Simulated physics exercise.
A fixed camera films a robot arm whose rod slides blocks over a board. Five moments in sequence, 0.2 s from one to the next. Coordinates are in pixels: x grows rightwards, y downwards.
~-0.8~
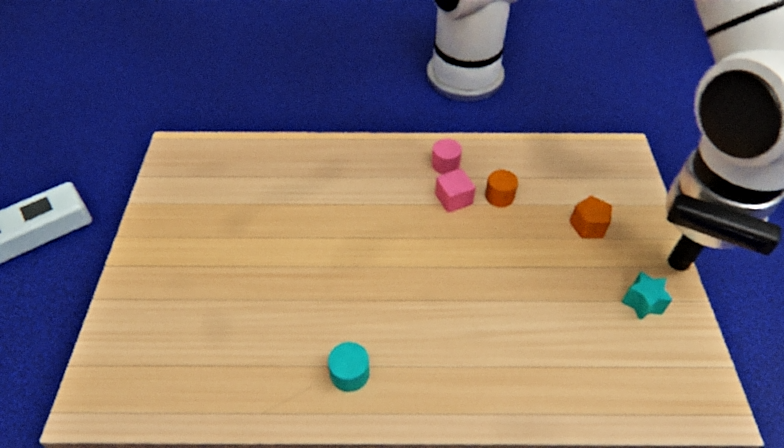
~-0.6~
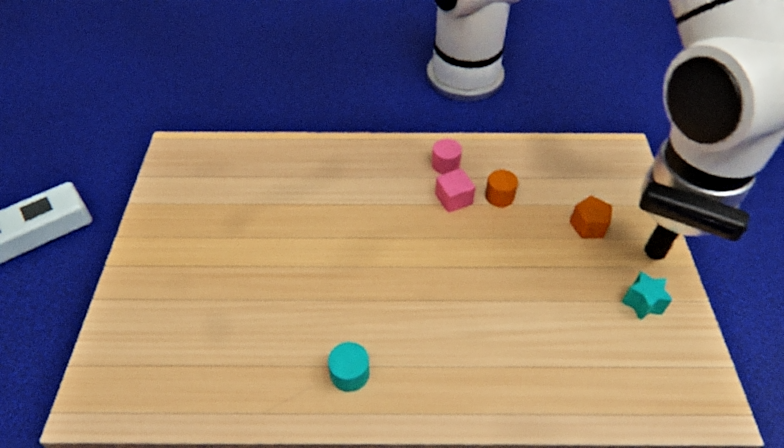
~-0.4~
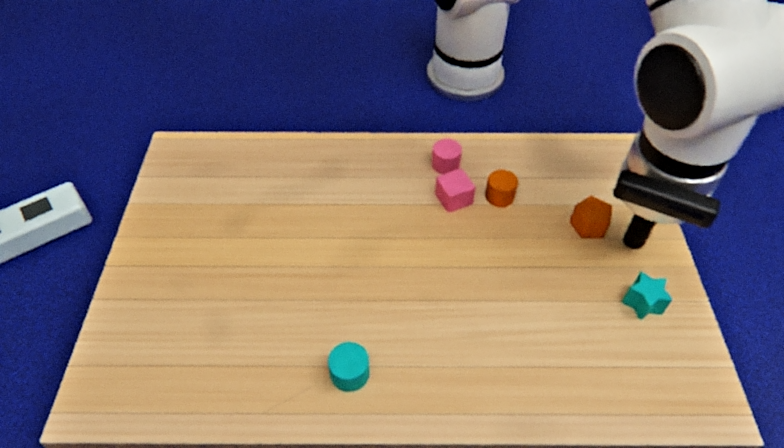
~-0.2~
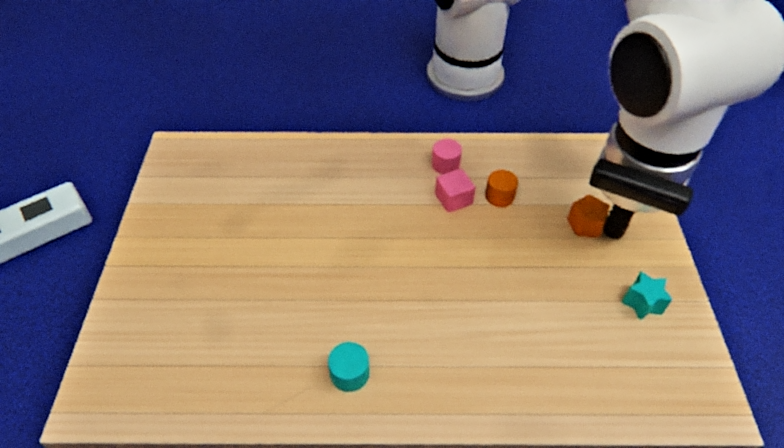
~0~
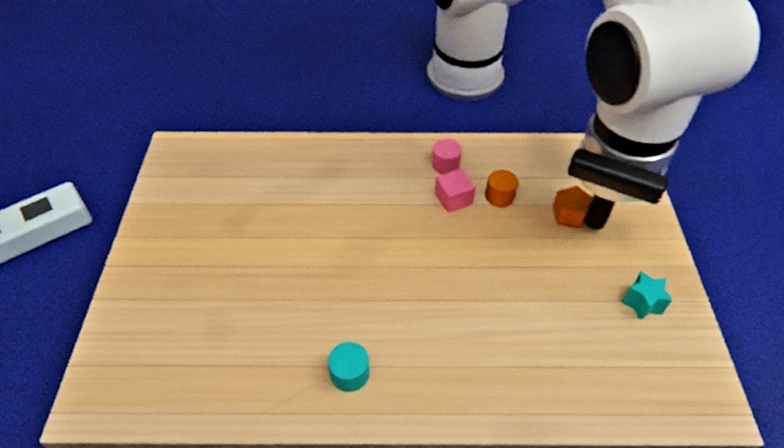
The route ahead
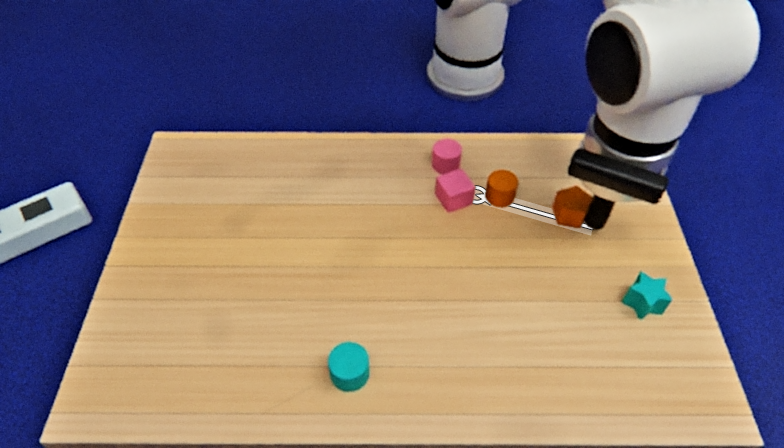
A white robot arm with a black rod moved left across the right side of a wooden board, reached the orange five-sided block and nudged it slightly left, while the other colored blocks stayed still.
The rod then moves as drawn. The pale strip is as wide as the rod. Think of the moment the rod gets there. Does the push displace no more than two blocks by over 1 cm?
In short: Yes.
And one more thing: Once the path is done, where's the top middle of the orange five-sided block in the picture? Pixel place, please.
I predict (541, 176).
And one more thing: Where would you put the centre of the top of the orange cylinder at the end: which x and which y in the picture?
The answer is (471, 161).
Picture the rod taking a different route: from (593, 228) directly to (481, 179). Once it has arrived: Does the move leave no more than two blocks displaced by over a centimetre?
No
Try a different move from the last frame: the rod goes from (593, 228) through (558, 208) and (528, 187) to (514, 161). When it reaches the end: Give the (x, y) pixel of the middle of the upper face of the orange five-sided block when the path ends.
Somewhere near (495, 137).
Path on the board, in a line from (593, 228) to (476, 195).
What follows on the original path. One third of the way, rod at (554, 211); orange five-sided block at (546, 181), turned 50° clockwise.
Two thirds of the way, rod at (515, 200); orange cylinder at (497, 177); orange five-sided block at (541, 176), turned 75° clockwise.
At the end, rod at (477, 189); pink square piece in place; orange cylinder at (471, 161); orange five-sided block at (541, 176), turned 75° clockwise.
